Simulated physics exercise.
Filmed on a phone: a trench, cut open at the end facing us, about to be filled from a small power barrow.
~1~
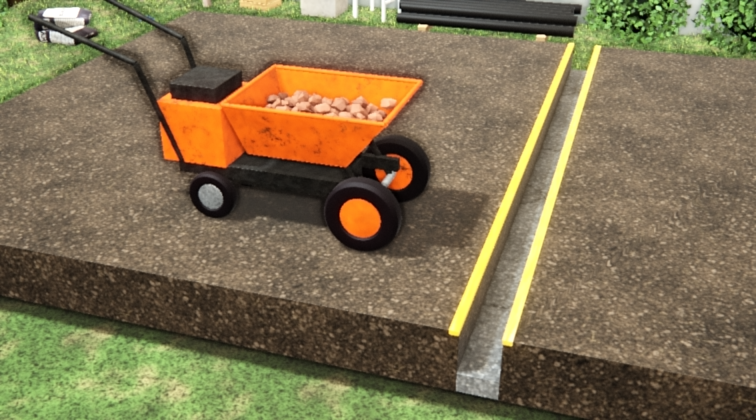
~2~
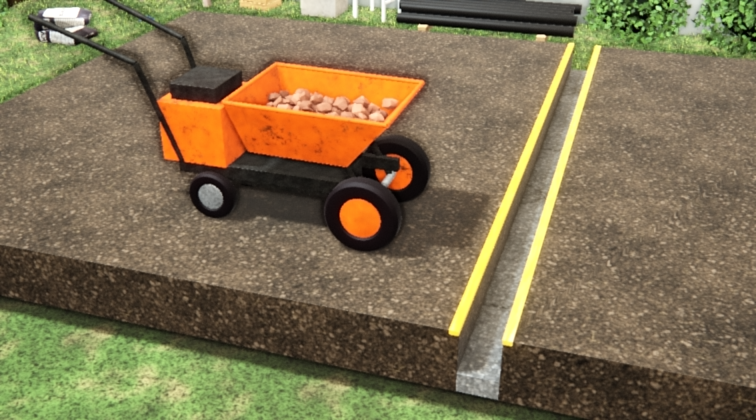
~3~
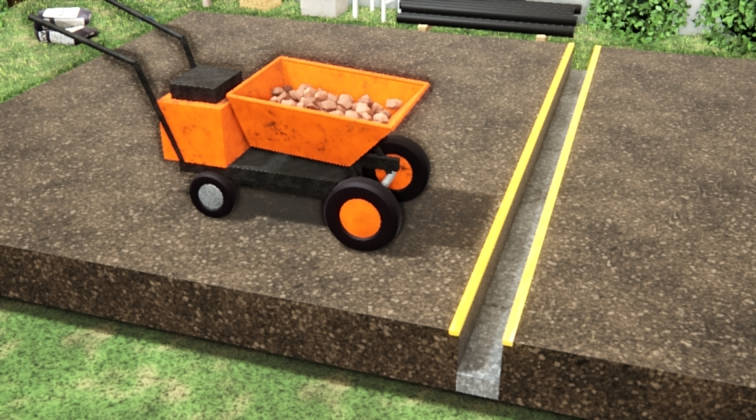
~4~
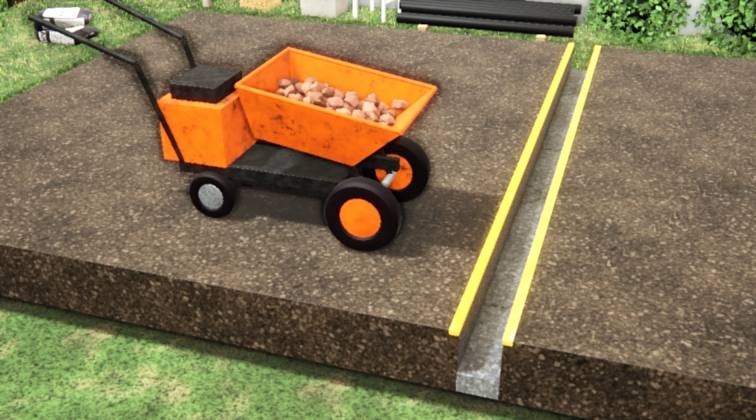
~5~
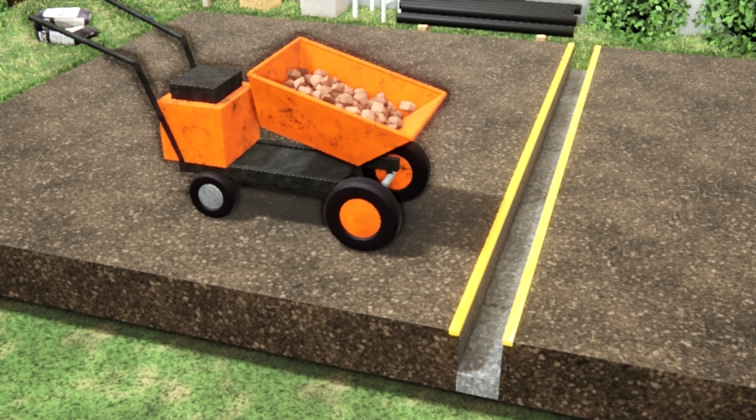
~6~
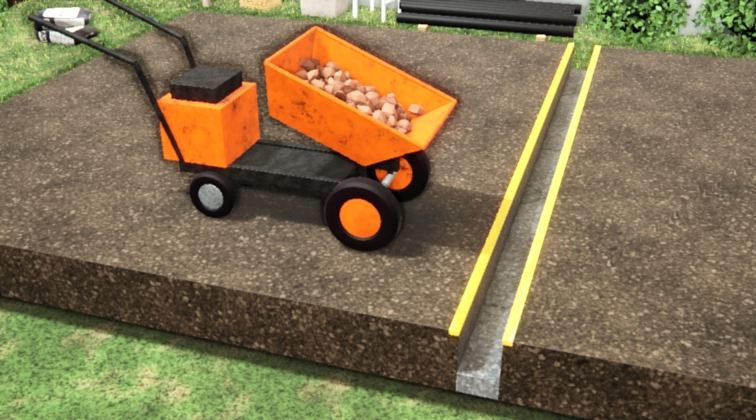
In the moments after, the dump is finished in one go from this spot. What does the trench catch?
Between the edges lies over half of the load.
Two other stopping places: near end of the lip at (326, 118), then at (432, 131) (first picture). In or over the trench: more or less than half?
The first try: Under half. The second: The smaller part.
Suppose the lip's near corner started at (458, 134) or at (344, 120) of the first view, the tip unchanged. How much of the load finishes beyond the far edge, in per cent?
In turn 100 and 0 in a hundred.
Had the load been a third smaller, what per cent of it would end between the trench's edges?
About 100 per cent.
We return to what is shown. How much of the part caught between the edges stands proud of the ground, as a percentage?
About 10 per cent.
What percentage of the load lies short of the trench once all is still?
Close to 5 per cent.
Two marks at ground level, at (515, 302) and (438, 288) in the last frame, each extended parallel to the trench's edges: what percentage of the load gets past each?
Roughly 10 per cent, and 100 per cent.
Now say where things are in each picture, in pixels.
The first picture shows lip of the skip (384, 125), level; top of the load (319, 117), lumps of rubble; first edge of the trench (469, 293); far edge (520, 302), the trench under half as wide as the skip, and about as deep as wide.
The second picture shows lip of the skip (387, 126), tipped barely; top of the load (320, 116).
The third picture shows lip of the skip (392, 128), tipped barely; top of the load (312, 108).
The fourth picture shows lip of the skip (401, 132), tipped a little; top of the load (298, 101).
The fifth picture shows lip of the skip (412, 139), tipped clearly; top of the load (307, 94).
The sixth picture shows lip of the skip (423, 147), tipped clearly; top of the load (312, 85); first edge of the trench (469, 293); far edge (520, 302).
Just after the last frame, skip tipped steeply; every one in the skip.
A moment on, skip tipped right over; roughly half in the skip; about a tenth short of the trench; roughly a third in or heaped over the trench; just a few falling.
Further on, skip tipped right over; about a tenth short of the trench; the larger part in or heaped over the trench; about a tenth beyond it.
When it is over, skip tipped right over; about a tenth short of the trench; the larger part in or heaped over the trench; about a tenth beyond it.
